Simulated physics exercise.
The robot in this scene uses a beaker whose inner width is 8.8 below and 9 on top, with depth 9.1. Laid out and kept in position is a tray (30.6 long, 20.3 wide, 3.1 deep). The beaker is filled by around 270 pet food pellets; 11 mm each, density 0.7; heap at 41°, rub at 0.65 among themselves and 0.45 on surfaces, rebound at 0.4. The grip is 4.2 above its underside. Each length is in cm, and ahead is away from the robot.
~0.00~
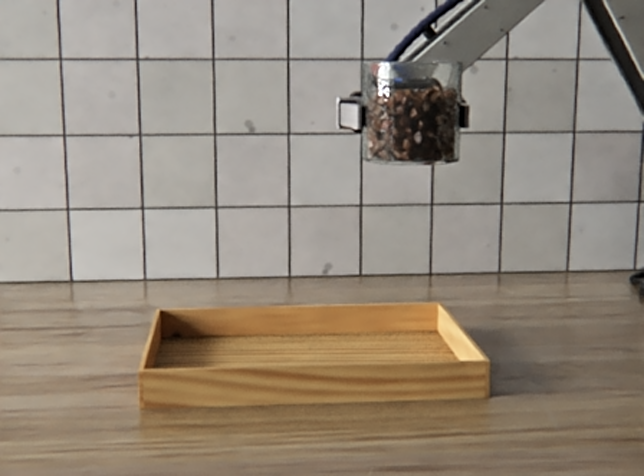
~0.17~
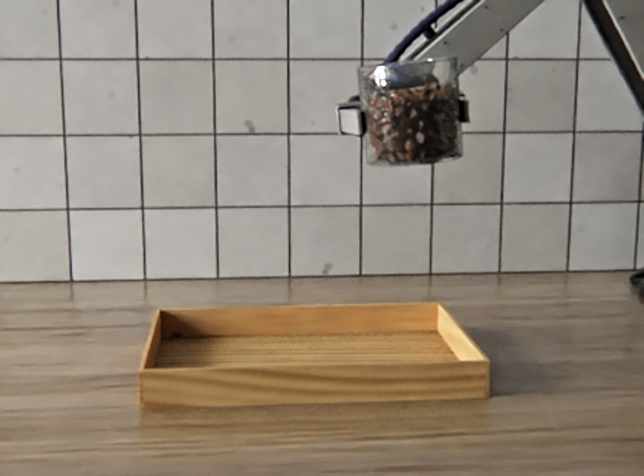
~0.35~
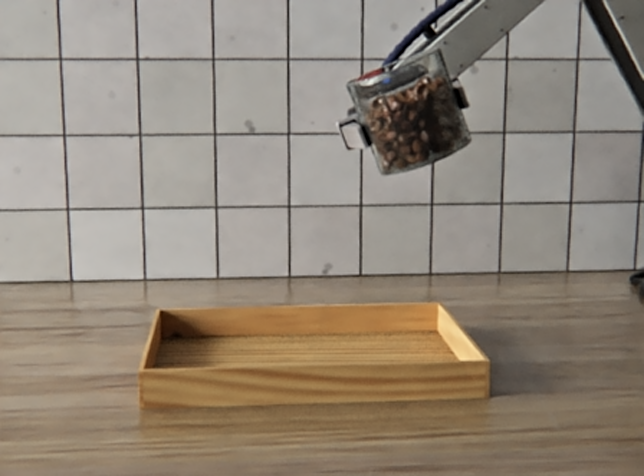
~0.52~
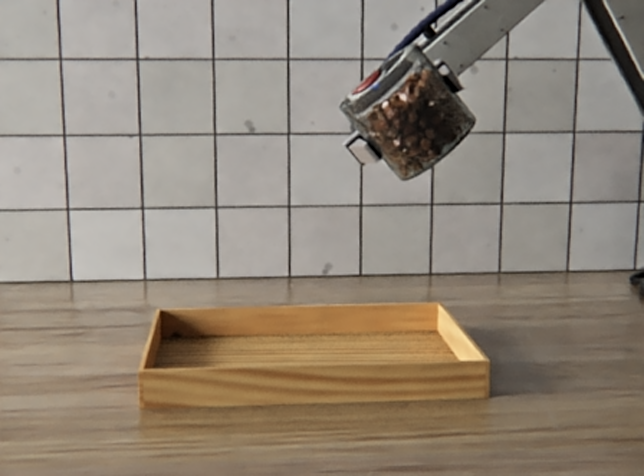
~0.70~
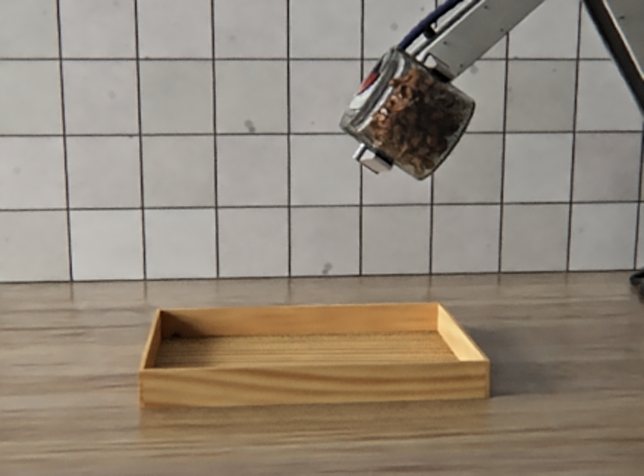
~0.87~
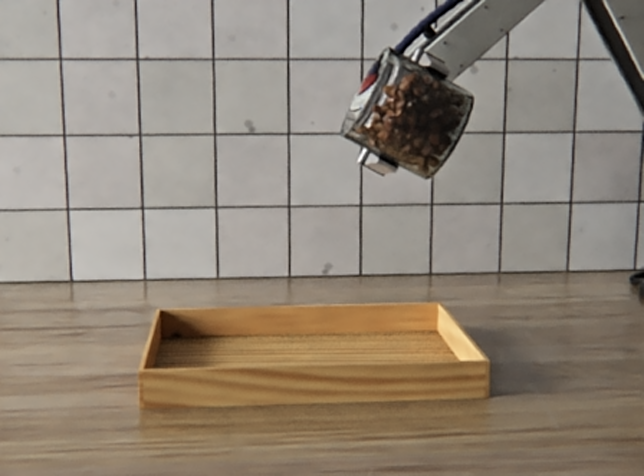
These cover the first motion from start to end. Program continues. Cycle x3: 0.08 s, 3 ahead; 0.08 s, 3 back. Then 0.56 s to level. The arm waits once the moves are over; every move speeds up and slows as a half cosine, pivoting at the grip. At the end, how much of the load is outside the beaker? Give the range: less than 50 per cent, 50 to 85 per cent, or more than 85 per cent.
The share is less than 50 per cent.
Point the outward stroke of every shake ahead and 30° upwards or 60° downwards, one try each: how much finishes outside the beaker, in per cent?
You'd get some 45 per cent with the first setting and some 5 per cent with the second.
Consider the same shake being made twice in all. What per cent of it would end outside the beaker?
I'd expect something close to 20 per cent.
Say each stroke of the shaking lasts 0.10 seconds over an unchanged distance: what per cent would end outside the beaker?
In that case about 20 in a hundred.
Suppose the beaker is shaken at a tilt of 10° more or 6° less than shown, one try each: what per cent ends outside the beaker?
Roughly 45 and 20 percent.
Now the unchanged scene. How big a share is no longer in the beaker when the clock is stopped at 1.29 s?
Roughly 20 percent is out.
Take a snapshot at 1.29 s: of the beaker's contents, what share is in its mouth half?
45 %.
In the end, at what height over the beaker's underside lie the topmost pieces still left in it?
Roughly 8.5 cm.
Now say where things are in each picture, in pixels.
In the first frame, the beaker middle at (411, 113), level; upper third of the load around (411, 106), from x 370 to 455, top at y 95; 273 in the beaker.
In the second frame, the beaker middle at (411, 113), tilted 6° forward; upper third of the load around (415, 105), from x 370 to 455, top at y 90.
In the third frame, the beaker middle at (410, 113), tilted 21° forward; upper third of the load around (419, 105), from x 370 to 460, top at y 85.
In the fourth frame, the beaker middle at (409, 114), tilted 41° forward; upper third of the load around (421, 103), from x 375 to 465, top at y 75.
In the fifth frame, the beaker middle at (408, 115), tilted 56° forward; upper third of the load around (422, 100), from x 375 to 460, top at y 75.
In the sixth frame, the beaker middle at (408, 115), tilted 62° forward; upper third of the load around (424, 99), from x 365 to 460, top at y 80; 273 in the beaker.
After 1.29 s, tilted 62° forward, highest piece 26 above the table; 217 in the beaker, 35 in the tray, 21 in flight or on a rim.
After 1.70 s, tilted 19° forward, highest piece 28 above the table; 199 in the beaker, 72 in the tray, 2 on the table or floor.
After 2.11 s, level, highest piece 29 above the table; 199 in the beaker, 72 in the tray, 2 on the table or floor.
After 3.16 s, level, highest piece 29 above the table; 199 in the beaker, 72 in the tray, 2 on the table or floor.
In the end, 199 in the beaker, 72 in the tray, 2 on the table or floor. That is 27 % outside the beaker.
